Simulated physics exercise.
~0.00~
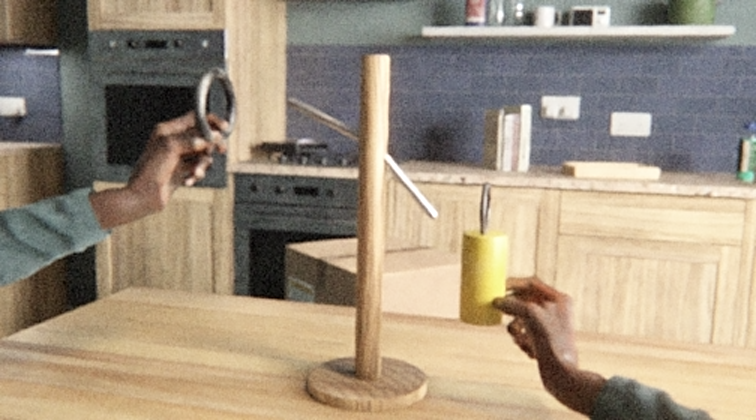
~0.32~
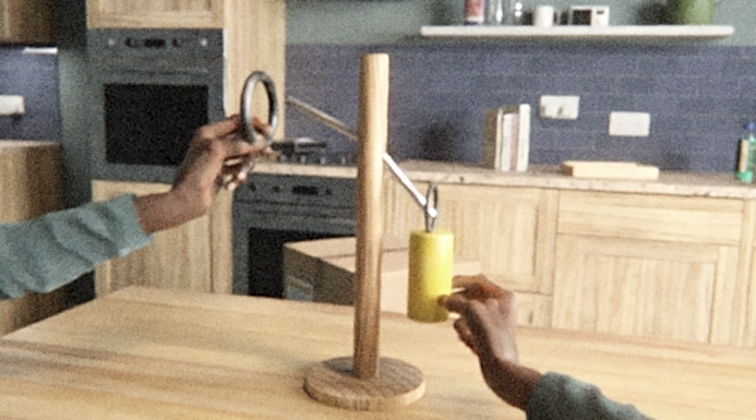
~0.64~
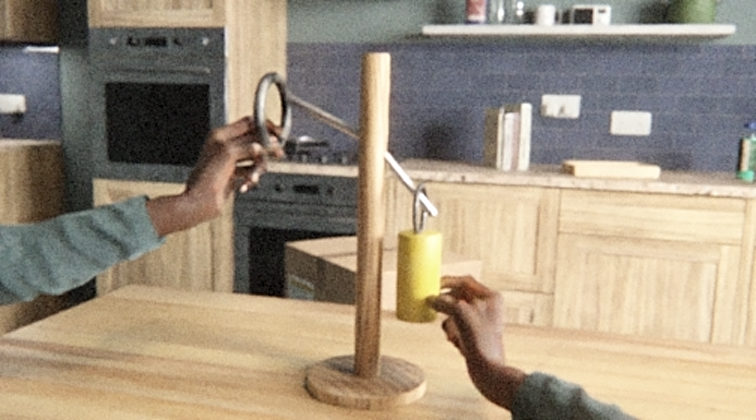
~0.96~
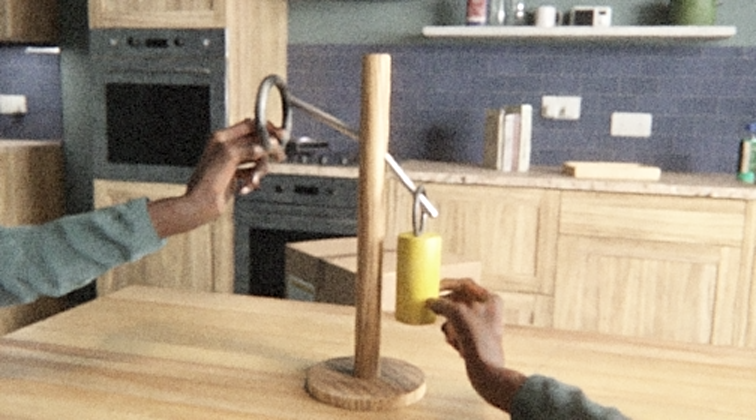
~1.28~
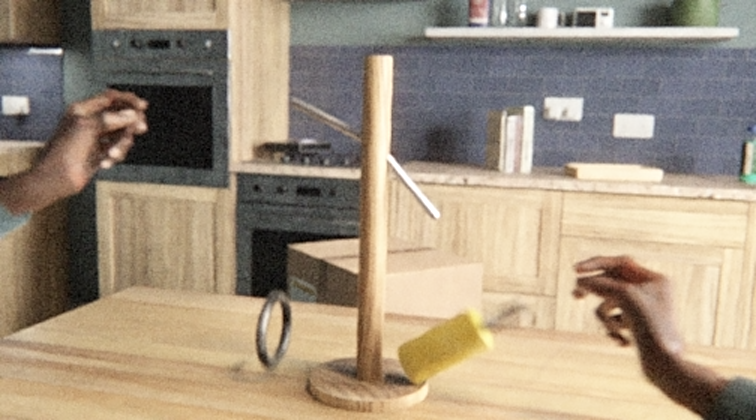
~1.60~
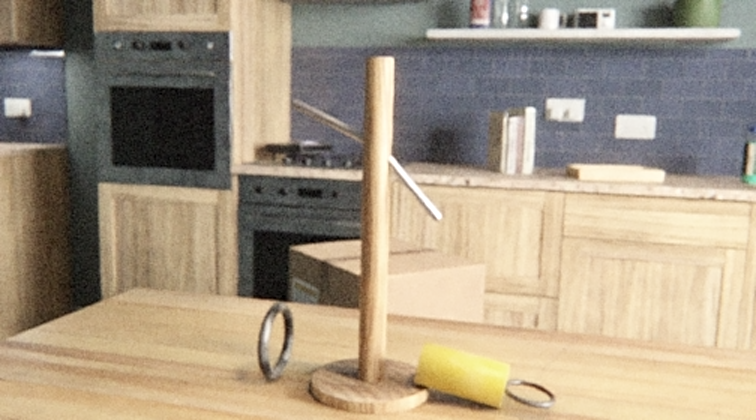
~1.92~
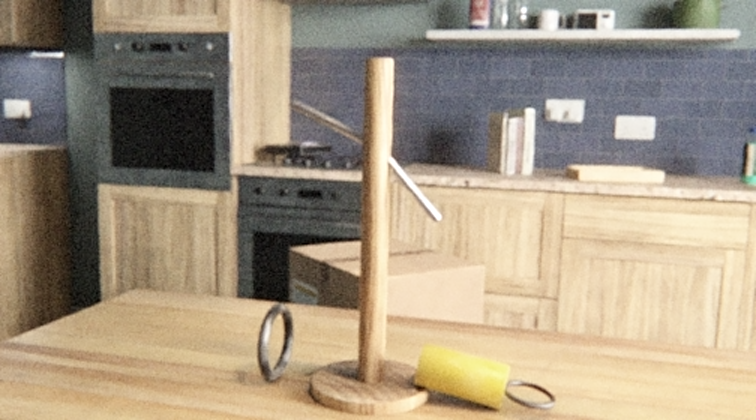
In a kitchen, two hands release a dark ring and yellow cylinder, which drop onto the table.
